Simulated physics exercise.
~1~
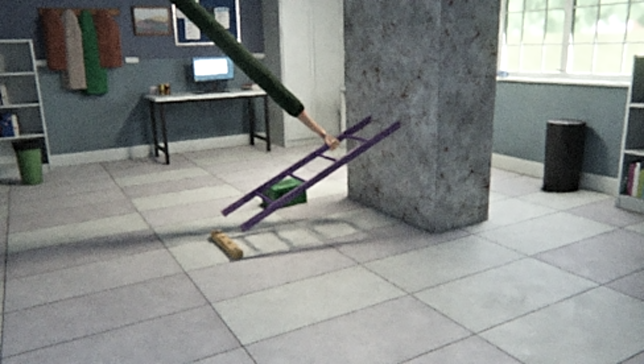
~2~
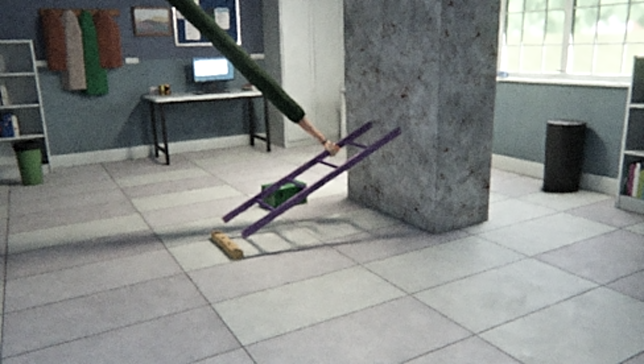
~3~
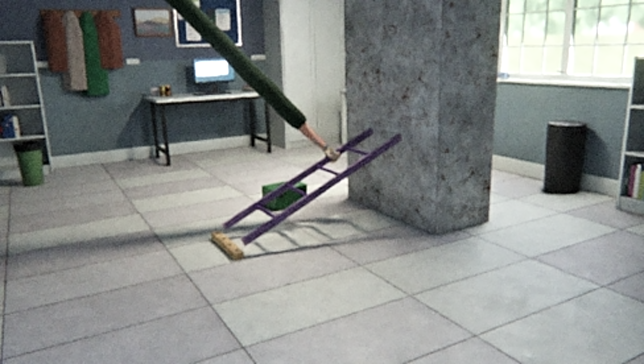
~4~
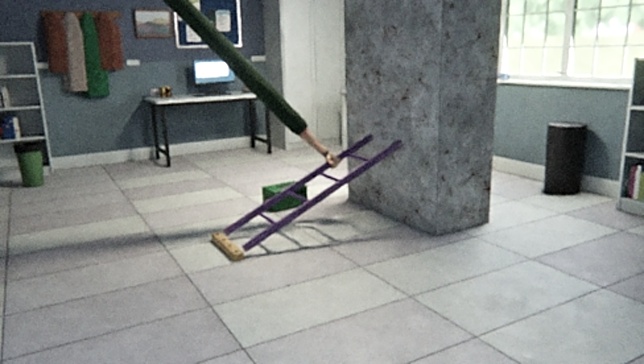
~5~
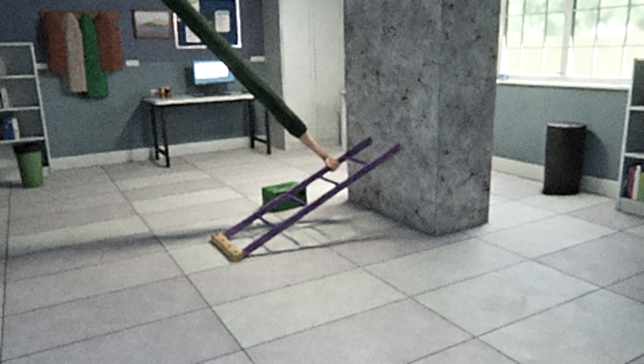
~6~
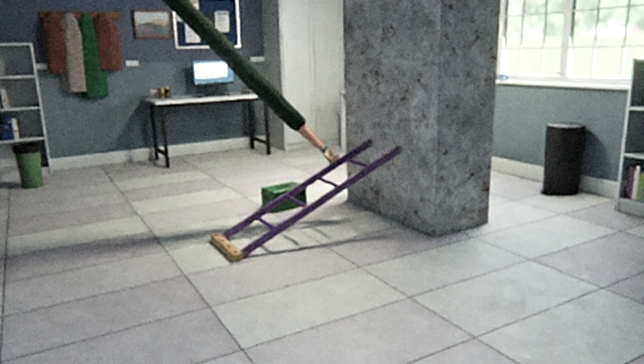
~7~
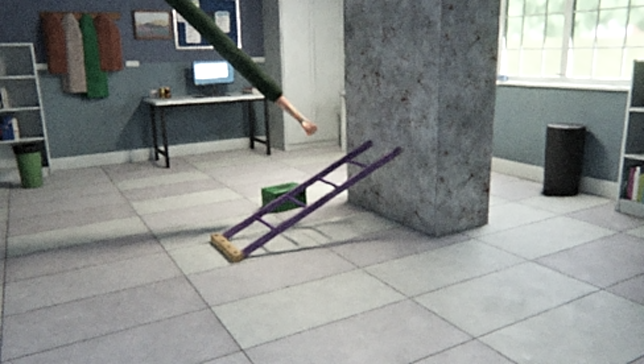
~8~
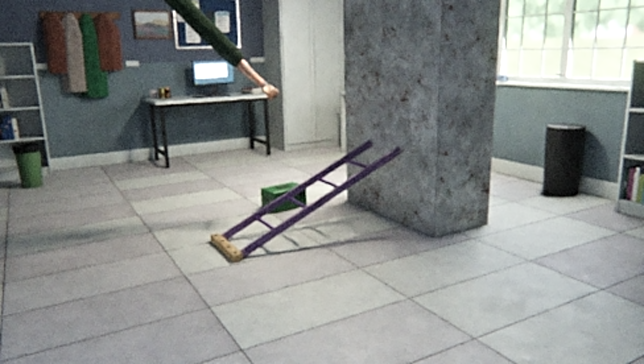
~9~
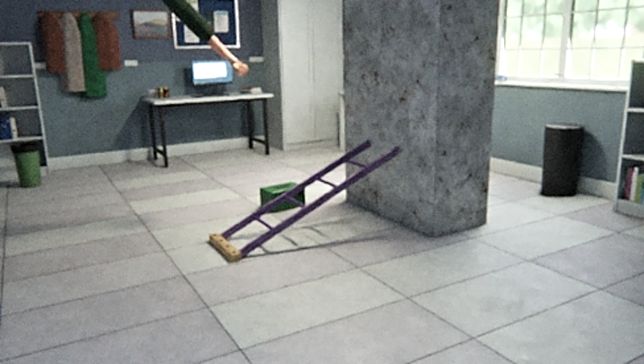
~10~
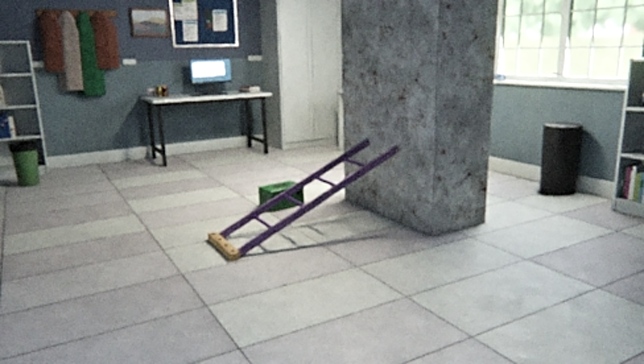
At the start, a hand on a long, dark green-sleeved arm holds a purple ladder-like rack at a slant between a strip of wood on the tiled floor and a thick grey pillar. The hand lowers the rack slightly until its foot sits by the wooden strip and its upper end rests toward the pillar. The fingers then let go, and the arm draws back up and to the left, leaving the view. The rack stays propped at its slant without sliding, while the wooden strip and the green box behind it remain in place.
